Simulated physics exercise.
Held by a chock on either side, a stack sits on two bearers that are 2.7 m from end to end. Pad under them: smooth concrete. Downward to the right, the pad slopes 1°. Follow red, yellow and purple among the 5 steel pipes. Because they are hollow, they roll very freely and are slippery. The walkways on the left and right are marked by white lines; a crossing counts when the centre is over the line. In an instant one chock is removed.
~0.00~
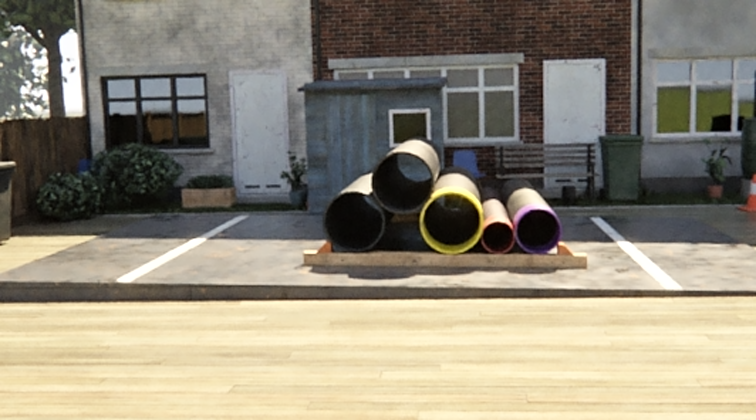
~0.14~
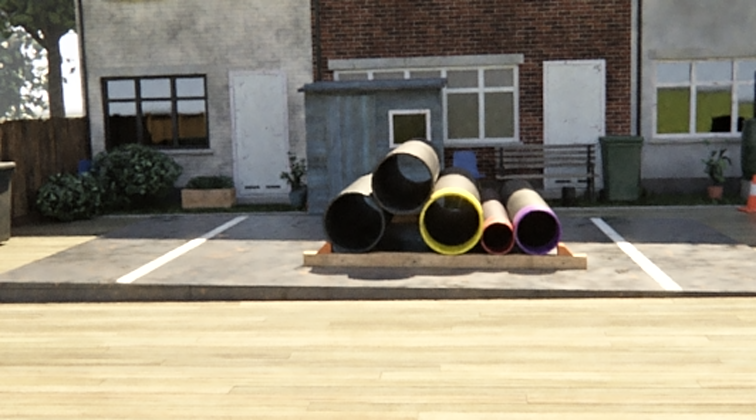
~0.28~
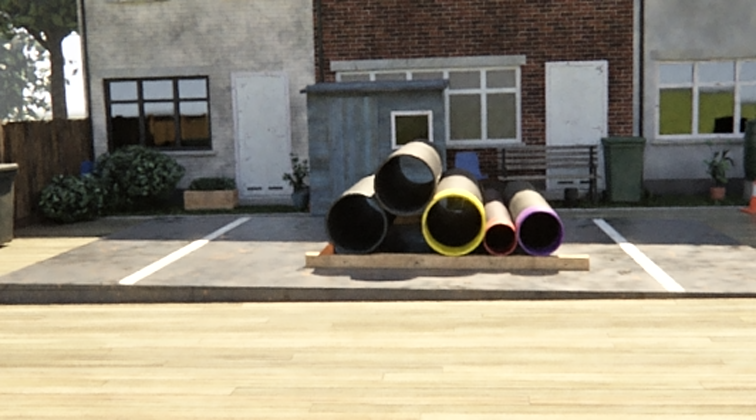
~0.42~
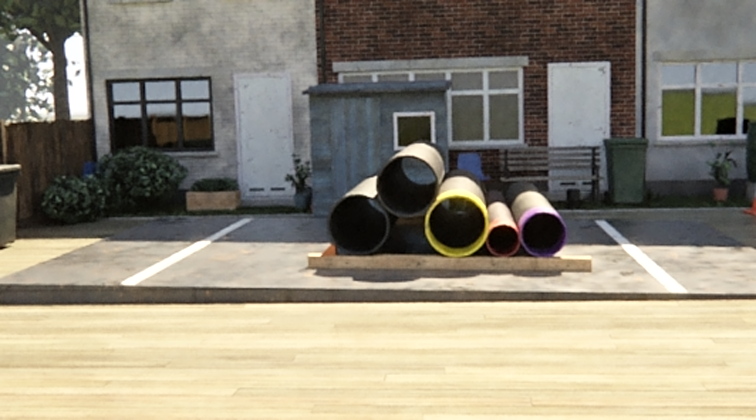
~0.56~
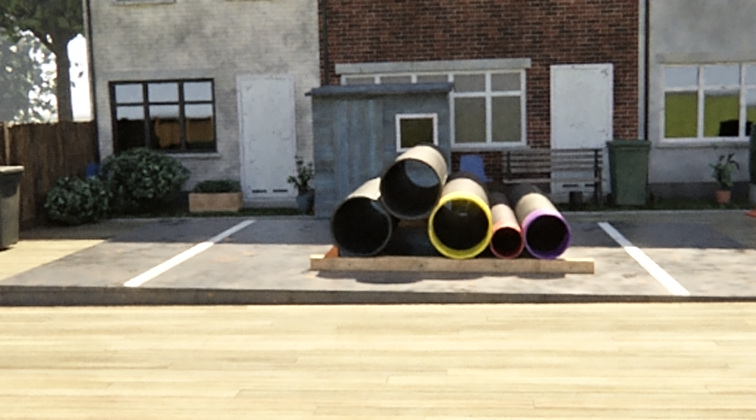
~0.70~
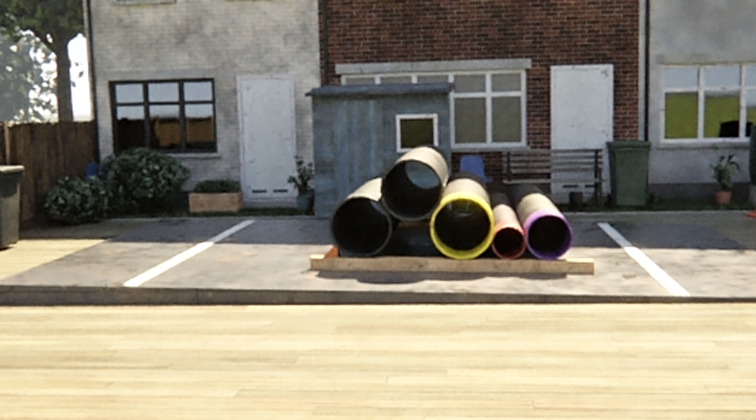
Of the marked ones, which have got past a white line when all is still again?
Red pipe: Yes; yellow: Yes; purple: Yes.
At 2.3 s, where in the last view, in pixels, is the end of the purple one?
Position: About (620, 251).
Then, 2.3 s in, red is on the bearers, 20 cm from the bearers' right end, rolling right; yellow is on the bearers, 65 cm from the bearers' right end, rolling right; purple is off the bearers, 35 cm short of the right line, rolling right; 0 over a line so far.
Then, 4.4 s in, red is past the right line; yellow is past the right line; purple is past the right line; 3 over a line so far.
In the end (10.9 s), red is past the right line; yellow is past the right line; purple is past the right line; 4 over a line so far.
